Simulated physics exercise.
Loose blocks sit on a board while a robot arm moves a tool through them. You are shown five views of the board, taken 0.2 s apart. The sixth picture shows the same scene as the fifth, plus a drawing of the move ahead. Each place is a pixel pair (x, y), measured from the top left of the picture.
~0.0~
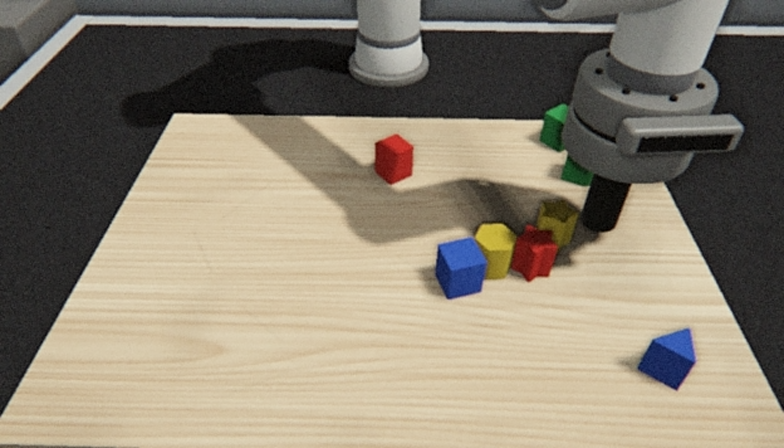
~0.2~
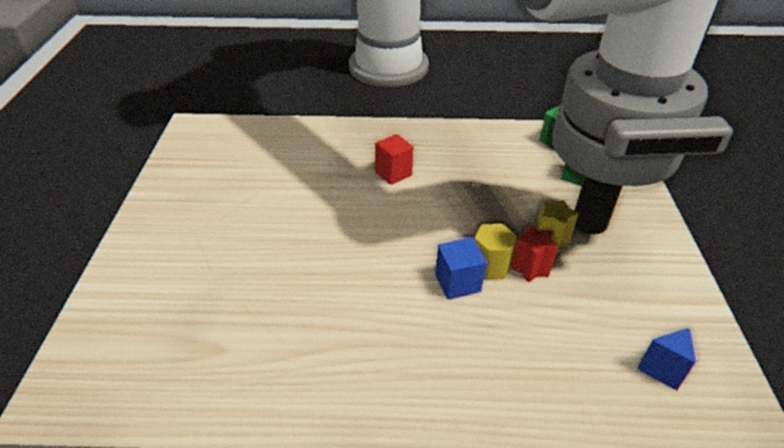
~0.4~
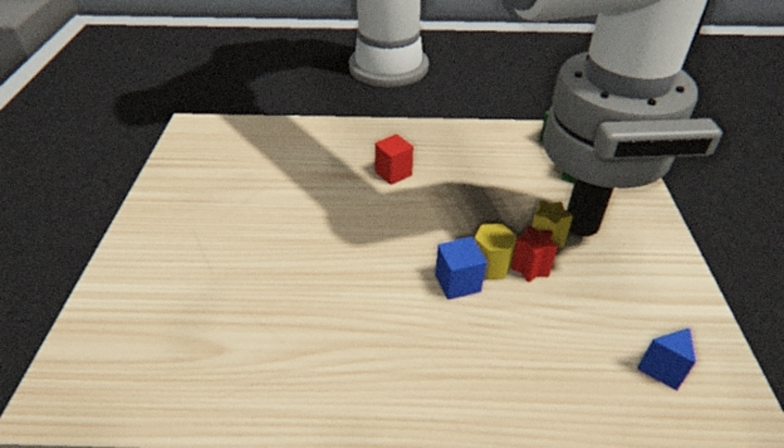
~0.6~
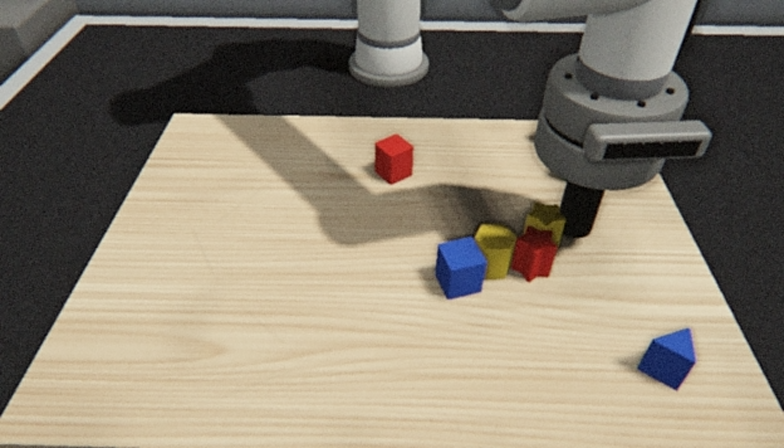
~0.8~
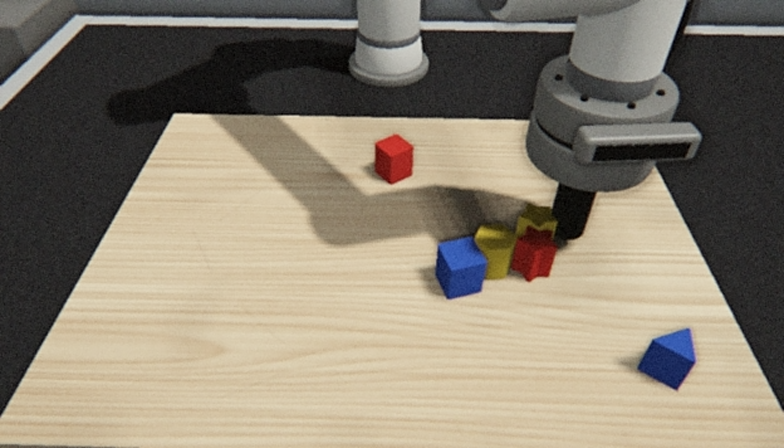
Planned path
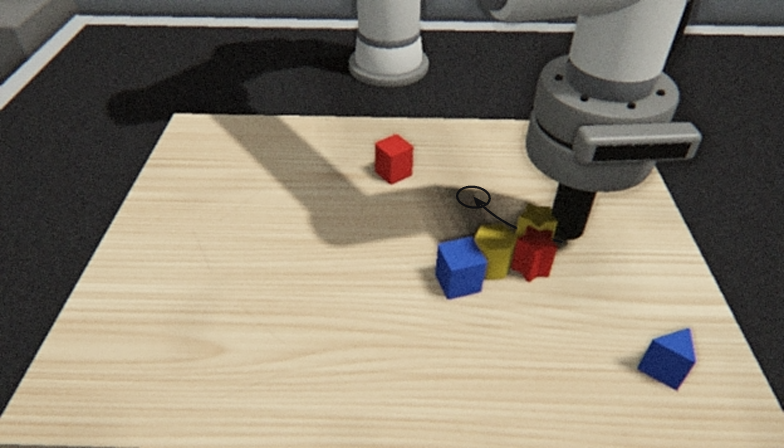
A robot arm slides its black tool left, nudging the yellow star slightly left behind the red star.
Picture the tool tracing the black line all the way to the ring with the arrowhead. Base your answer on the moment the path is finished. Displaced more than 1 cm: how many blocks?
The count will be 1.
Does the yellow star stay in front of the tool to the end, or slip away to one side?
The tool will have lost it.
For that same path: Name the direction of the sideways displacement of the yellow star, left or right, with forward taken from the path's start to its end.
Moves left.
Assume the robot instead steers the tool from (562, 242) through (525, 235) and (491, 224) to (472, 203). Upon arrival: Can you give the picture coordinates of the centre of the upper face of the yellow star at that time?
Top centre: (476, 208).
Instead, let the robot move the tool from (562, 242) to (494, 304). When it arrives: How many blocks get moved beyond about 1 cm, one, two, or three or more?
My answer is three or more.
The drawn path runs from (562, 242) through (526, 232) and (495, 216) to (473, 197).
On the path given first. One third of the way, tool at (528, 218); yellow star at (504, 210), turned 20° anticlockwise.
Two thirds of the way, tool at (497, 202); yellow star at (494, 208), turned 50° anticlockwise.
At the end, tool at (475, 184); red star not moved; yellow star at (494, 208), turned 50° anticlockwise.
